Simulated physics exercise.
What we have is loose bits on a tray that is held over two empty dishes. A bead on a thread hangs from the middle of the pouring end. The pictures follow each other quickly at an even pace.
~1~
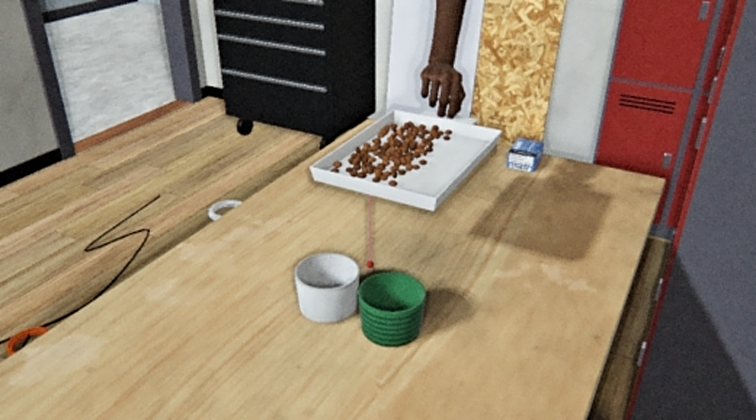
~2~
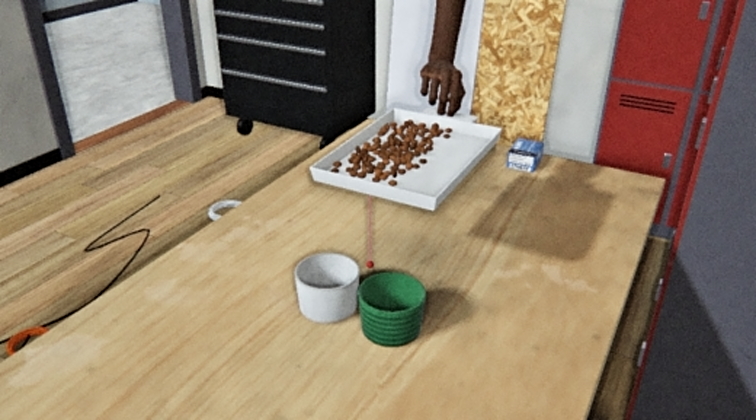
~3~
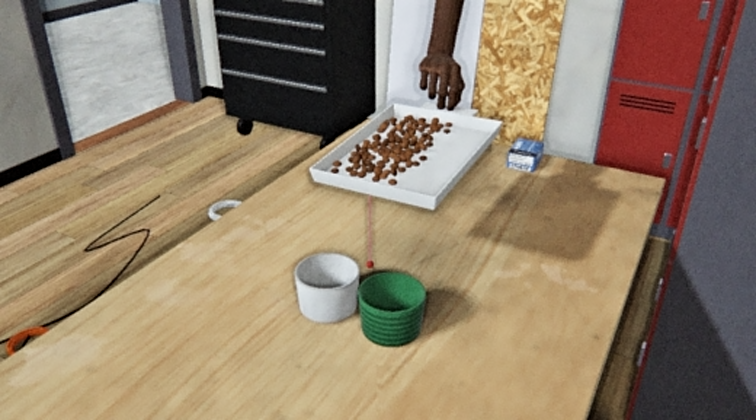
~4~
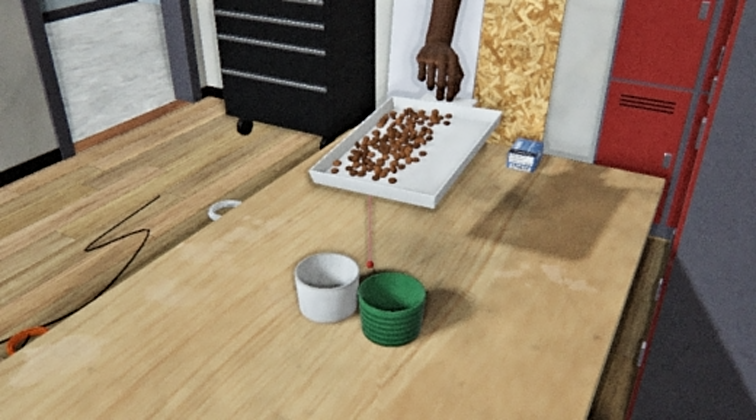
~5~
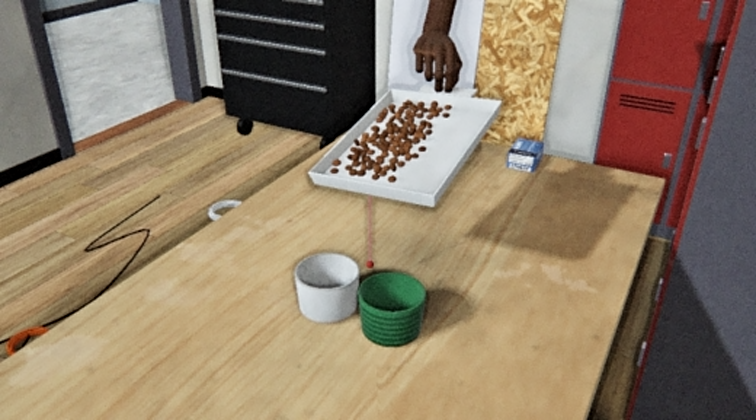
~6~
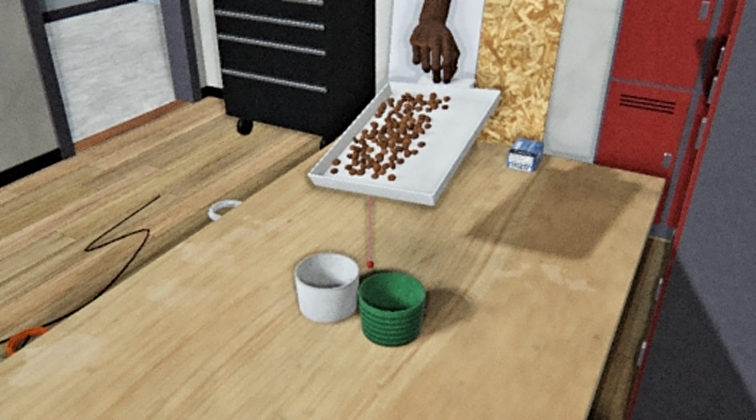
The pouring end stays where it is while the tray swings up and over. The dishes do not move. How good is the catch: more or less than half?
In the dishes lies more than half of it.
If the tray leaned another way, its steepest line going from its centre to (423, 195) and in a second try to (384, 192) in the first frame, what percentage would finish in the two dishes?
The first gives 50 %, the second 40 %.
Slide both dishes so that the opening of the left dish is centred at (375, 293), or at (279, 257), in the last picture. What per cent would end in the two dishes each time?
About 0 and 70 per cent.
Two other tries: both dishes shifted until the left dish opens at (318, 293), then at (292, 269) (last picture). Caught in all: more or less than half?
The first try: Less than half. The second: More than half.
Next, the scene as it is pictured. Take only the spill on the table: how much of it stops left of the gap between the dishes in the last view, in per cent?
It comes to 100 per cent or so.
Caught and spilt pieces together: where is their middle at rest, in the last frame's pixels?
Close to (316, 303).
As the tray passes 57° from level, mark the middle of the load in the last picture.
Around (351, 147).
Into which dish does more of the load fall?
That is the dish on the left.
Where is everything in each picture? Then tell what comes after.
In the first frame, corners of the pouring end (314, 167) and (434, 197), level; middle of the load (393, 149), bits of dog kibble; left dish (311, 302); right dish (376, 325); bead on its thread (370, 264).
In the second frame, corners of the pouring end (314, 167) and (434, 196), level; middle of the load (393, 148).
In the third frame, corners of the pouring end (314, 168) and (434, 196), tipped barely, lowest at the left corner; middle of the load (393, 146).
In the fourth frame, corners of the pouring end (313, 170) and (433, 195), tipped a little, lowest at the left corner; middle of the load (392, 141).
In the fifth frame, corners of the pouring end (312, 172) and (432, 194), tipped a little, lowest at the left corner; middle of the load (392, 137).
In the sixth frame, corners of the pouring end (312, 173) and (431, 193), tipped clearly, lowest at the left corner; middle of the load (391, 132); left dish (311, 302); right dish (376, 325).
Just after the last frame, tray tipped steeply; every one on the tray.
A moment on, tray tipped right over; roughly half on the tray; roughly a quarter in the left dish; roughly a quarter outside both; roughly a quarter in the air.
Further on, tray tipped past a quarter turn; roughly two thirds in the left dish; roughly a third outside both.
When it is over, tray tipped past a quarter turn; not one in the right dish; roughly two thirds in the left dish; roughly a third outside both.
